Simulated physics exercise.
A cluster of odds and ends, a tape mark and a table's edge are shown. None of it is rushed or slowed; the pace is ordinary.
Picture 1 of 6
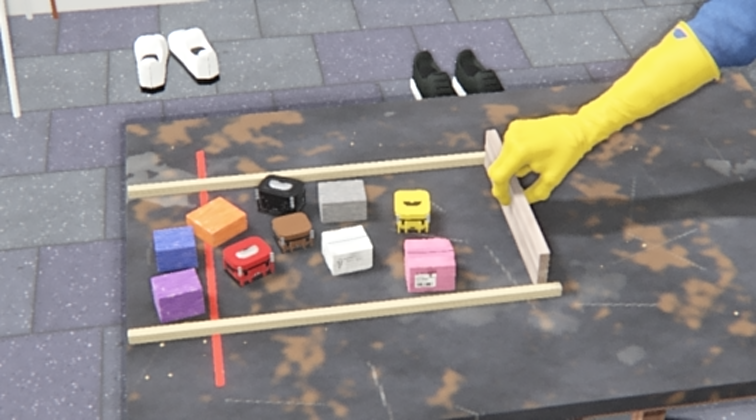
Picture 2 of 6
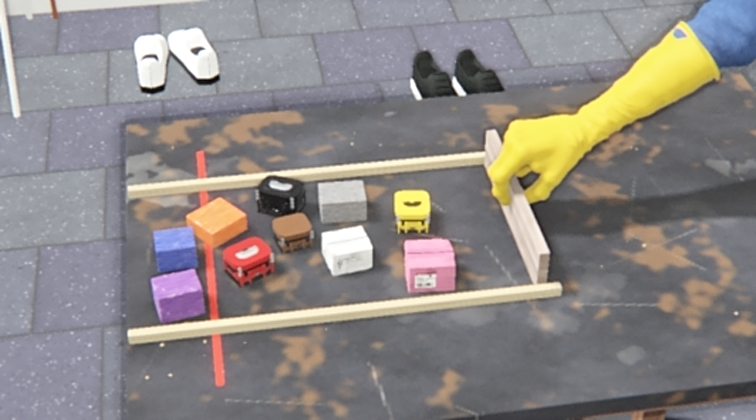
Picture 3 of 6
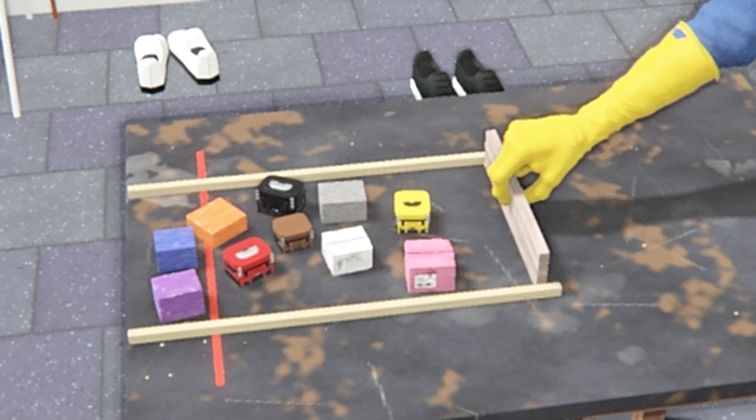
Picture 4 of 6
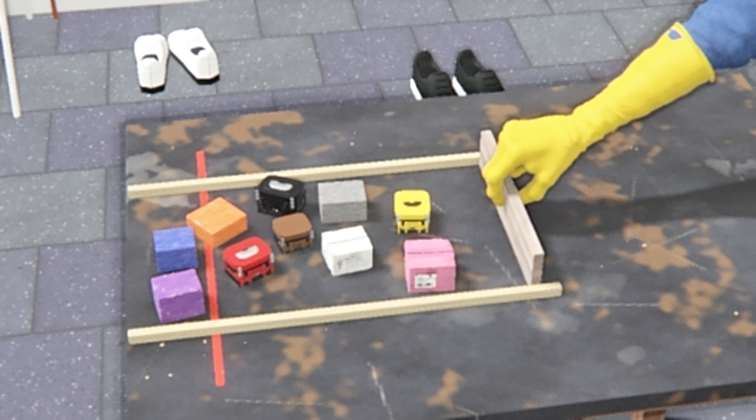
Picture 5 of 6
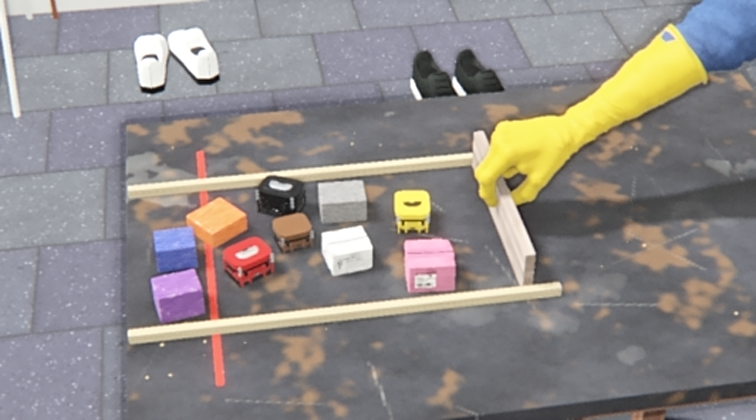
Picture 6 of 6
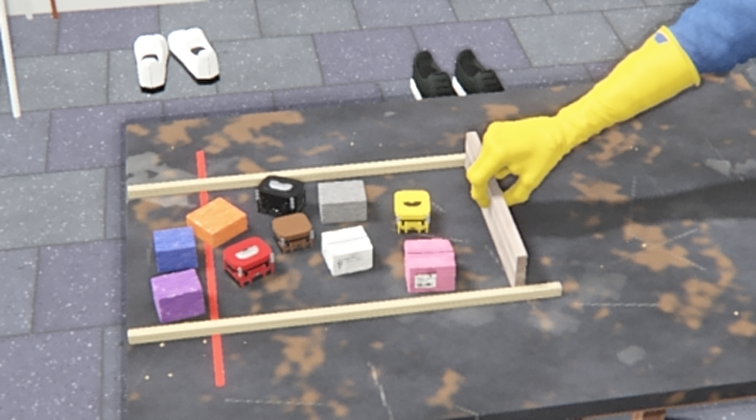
On a dark, worn tabletop, a yellow-gloved hand holds still, then slides a board slightly left toward small colourful blocks and cases.
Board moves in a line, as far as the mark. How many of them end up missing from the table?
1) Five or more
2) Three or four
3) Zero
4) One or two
One or two (4).
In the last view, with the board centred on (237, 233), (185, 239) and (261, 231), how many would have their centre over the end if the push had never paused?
Per position: 0 / 5 / 0.
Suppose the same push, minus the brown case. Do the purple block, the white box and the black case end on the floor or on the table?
Purple block still up; white box still up; black case still up.
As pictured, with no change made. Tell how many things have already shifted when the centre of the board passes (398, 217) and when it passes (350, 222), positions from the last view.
The first number is 3, the next one 5.
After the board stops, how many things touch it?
Result: 4 in all.
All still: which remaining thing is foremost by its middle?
Orange block.
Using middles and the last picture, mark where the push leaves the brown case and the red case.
Around (157, 249), then around (140, 275).
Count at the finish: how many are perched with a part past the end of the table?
Things overhanging at the end: 4.
Soon after, none off yet; purple block at rest near (178, 296); blue block at rest near (176, 249); orange block at rest near (217, 222).
At rest, the number that fall off is one or two; fallen, blue block.
